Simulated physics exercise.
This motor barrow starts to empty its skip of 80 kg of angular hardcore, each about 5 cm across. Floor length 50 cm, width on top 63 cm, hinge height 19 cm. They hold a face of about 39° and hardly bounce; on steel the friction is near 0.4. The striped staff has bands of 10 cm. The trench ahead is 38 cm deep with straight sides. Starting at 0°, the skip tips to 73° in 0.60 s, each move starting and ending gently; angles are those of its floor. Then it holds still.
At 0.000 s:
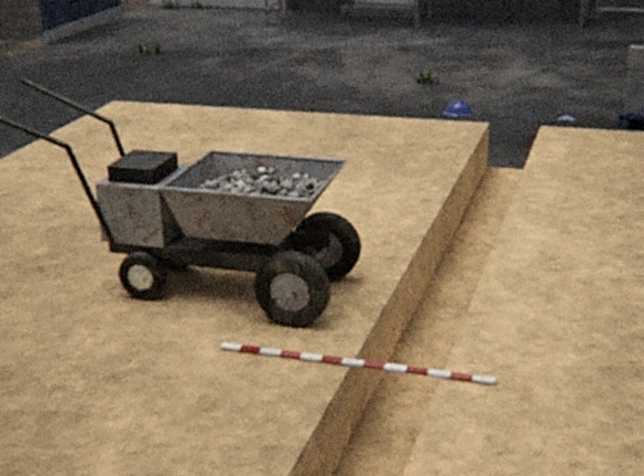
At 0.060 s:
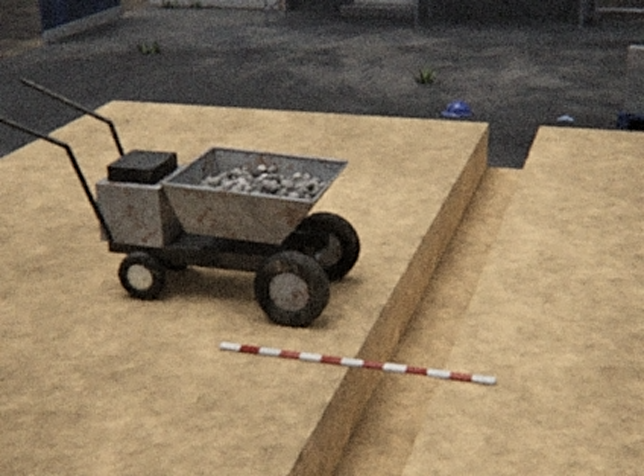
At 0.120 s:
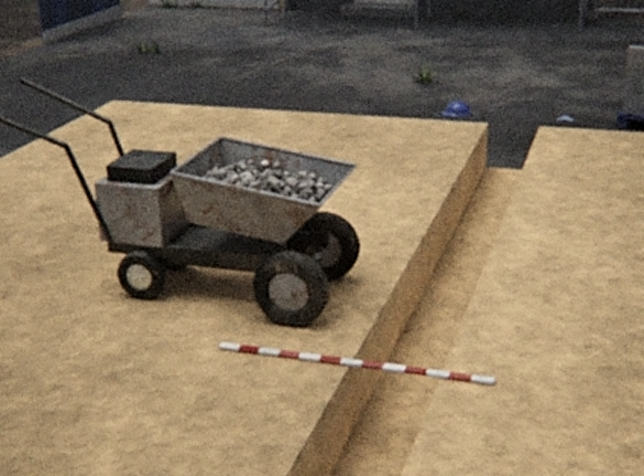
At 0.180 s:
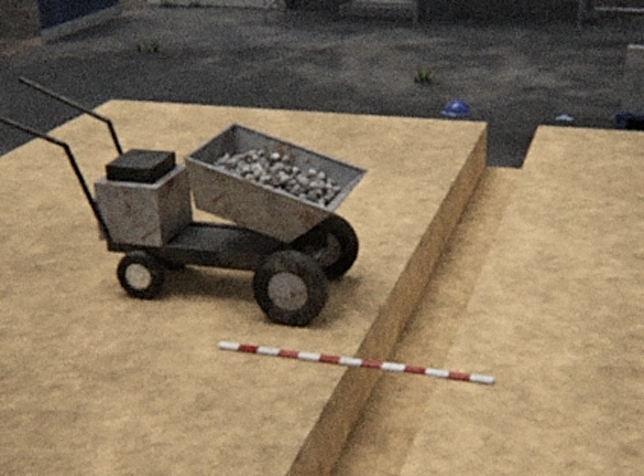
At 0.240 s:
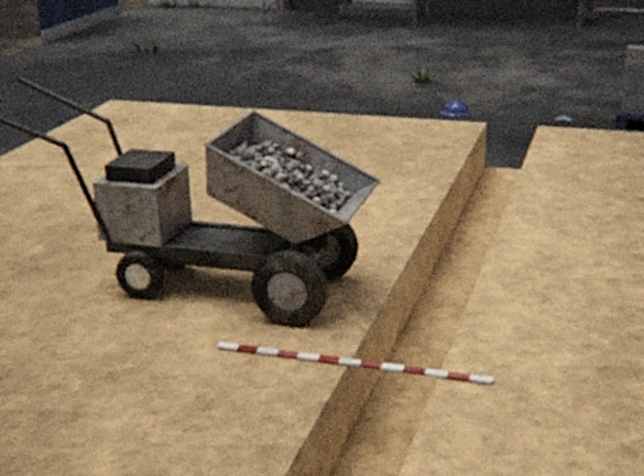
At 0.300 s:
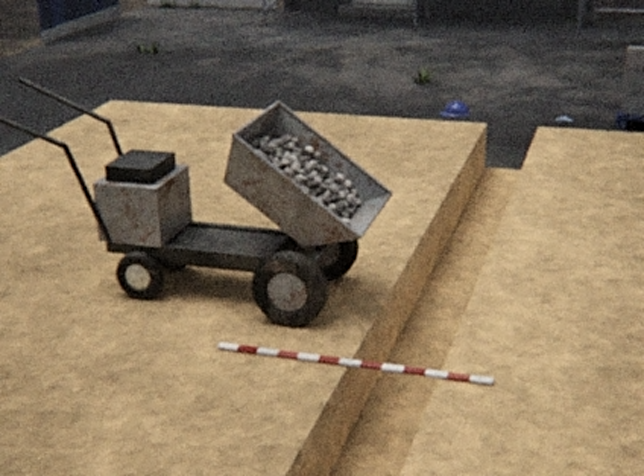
A small motor barrow loaded with grey stones stood beside a trench, behind a red-and-white striped staff, while its skip slowly rose at the back and tilted steeply forward to the right.
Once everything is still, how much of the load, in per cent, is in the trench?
Roughly 78 per cent ends in the trench.
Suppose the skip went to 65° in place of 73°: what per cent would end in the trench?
It would be near 50 per cent.
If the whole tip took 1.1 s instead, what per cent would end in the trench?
It would be near 85 per cent.
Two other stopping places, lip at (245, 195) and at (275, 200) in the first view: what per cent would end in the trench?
Near 65 per cent from the first place, 100 from the second.
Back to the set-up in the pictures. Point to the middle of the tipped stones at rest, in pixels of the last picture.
Around (438, 369).
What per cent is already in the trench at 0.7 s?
About 20 per cent by then.
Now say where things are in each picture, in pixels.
In the first picture, the skip is at 0°, its lip at (309, 201); the top of the load is at (277, 181).
The second picture shows lip at (312, 202), floor tilted 2°, highest stones at (256, 177); the stones move at 0.4 m/s on average.
The third picture shows lip at (320, 206), floor tilted 8°, highest stones at (231, 170); the stones move at 0.9 m/s on average.
In the fourth picture, the skip is at 16°, its lip at (333, 212); the top of the load is at (236, 160); the stones move at 1.2 m/s on average.
In the fifth picture, the skip is at 26°, its lip at (347, 223); the top of the load is at (247, 149); the stones move at 1.4 m/s on average.
The sixth picture shows lip at (361, 238), floor tilted 36°, highest stones at (267, 141); the stones move at 1.5 m/s on average.
After 0.4 s the floor is at 62°; 100 % in the skip; the foremost stones are at (373, 240).
After 0.7 s the floor is at 73°; 80 % in the skip, 20 % in the trench; the foremost stones are at (449, 306).
After 1.0 s the floor is at 73°; 24 % in the skip, 55 % in the trench, 21 % past the trench; the foremost stones are at (573, 345).
After 3.0 s the floor is at 73°; 1 % in the skip, 78 % in the trench, 21 % past the trench; the foremost stones are at (639, 352).
